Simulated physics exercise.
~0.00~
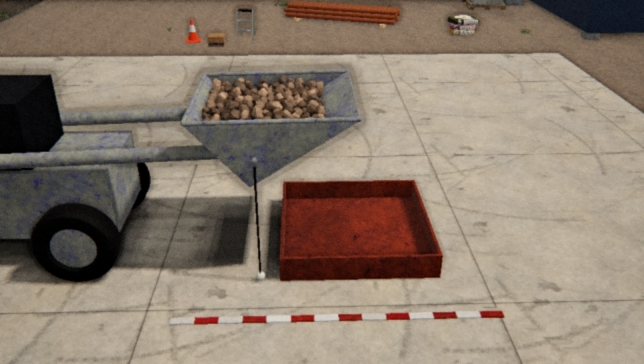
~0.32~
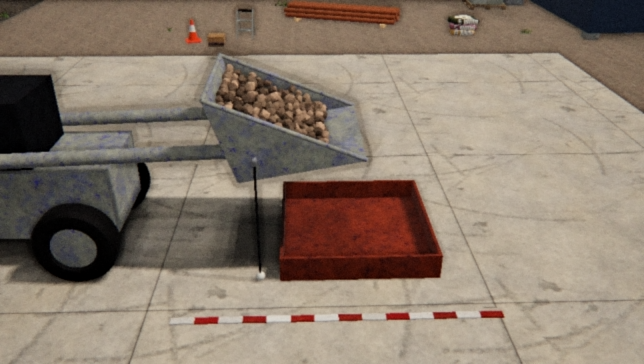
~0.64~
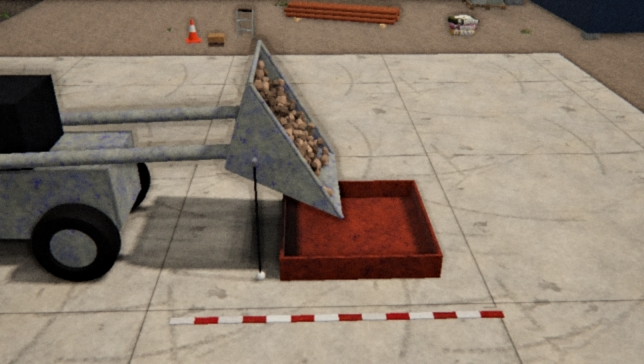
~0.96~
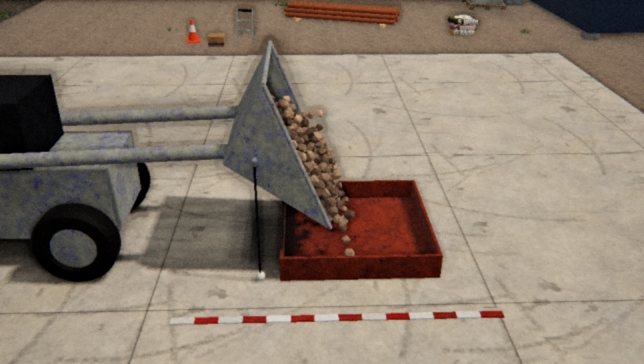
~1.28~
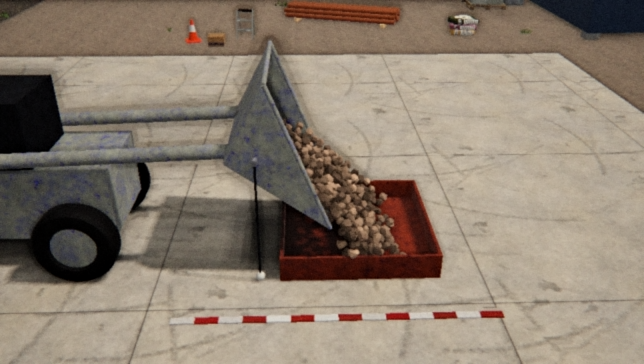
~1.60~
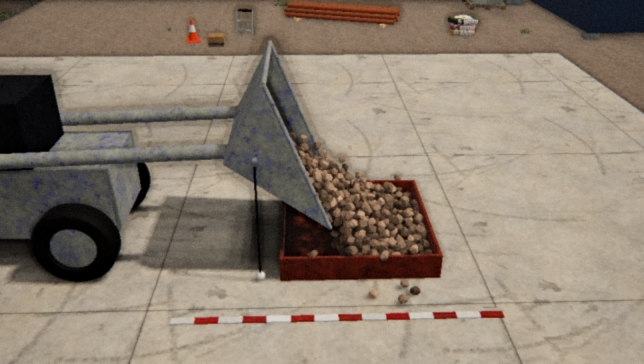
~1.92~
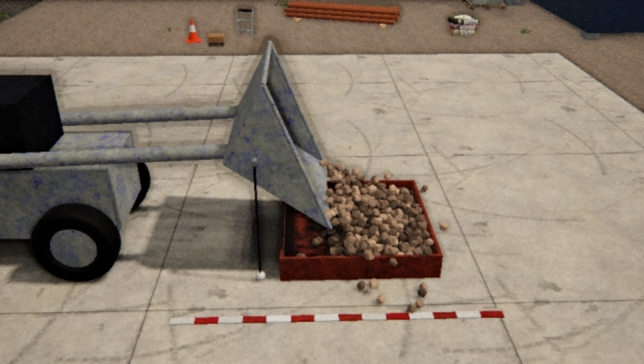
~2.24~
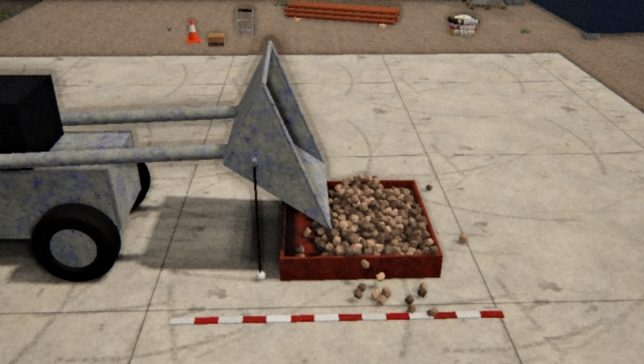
A grey, blue-mottled loader stands at the left of a pale concrete yard, seen from the side and slightly above, its raised bucket heaped with brown stones. A shallow red bin sits to the right beneath the bucket, with a red and white striped bar in front and an orange cone behind. The bucket tips forward and down to the right, then holds steeply tilted. Stones slide off its lip, slowly, then in a thick stream, piling up in the bin. A few tumble over its edges, and the bucket ends empty above the heaped bin, with stray stones scattered on the concrete.
